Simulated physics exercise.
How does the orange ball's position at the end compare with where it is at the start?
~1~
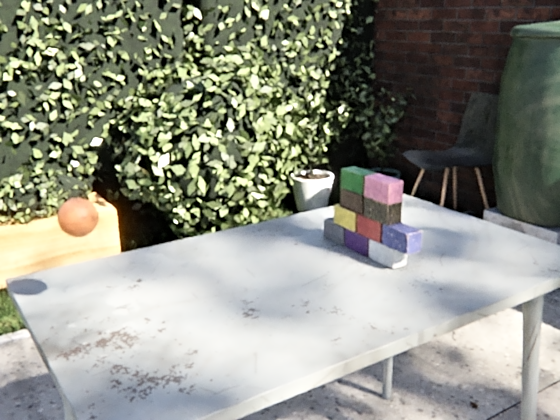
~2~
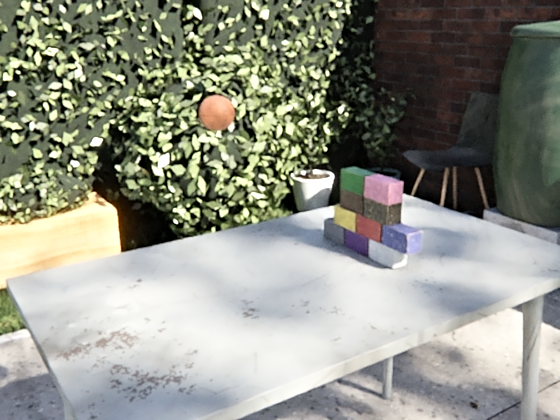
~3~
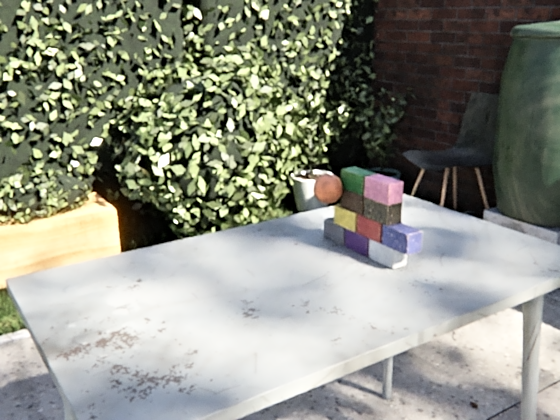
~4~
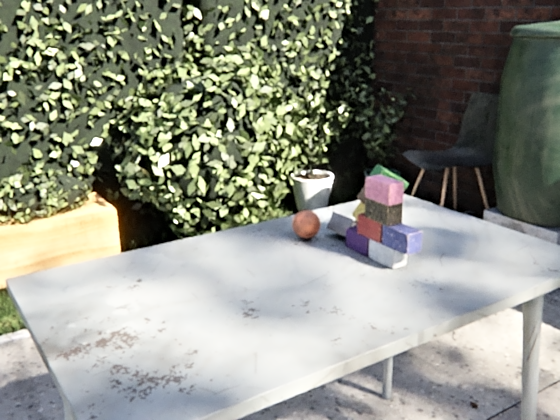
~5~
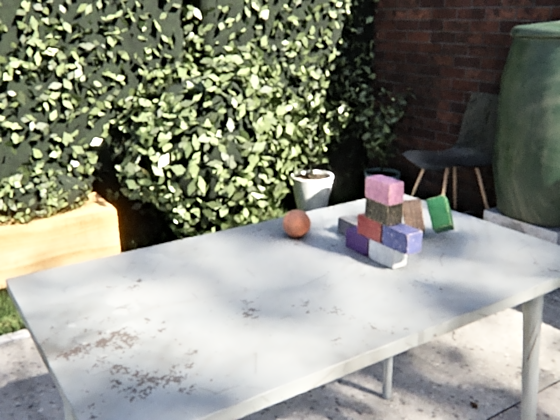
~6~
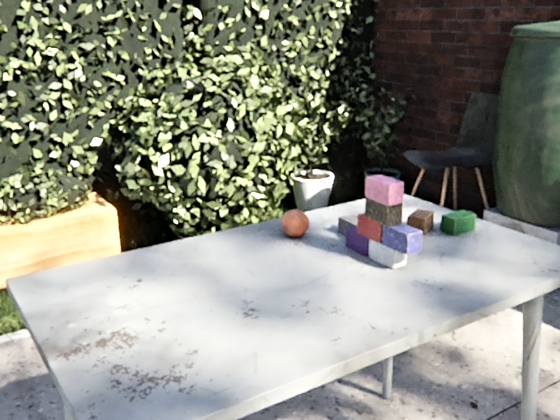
At the start the ball is in the air at the far left, near the table's left end. At the end it rests on the tabletop much further right, just left of the blocks.
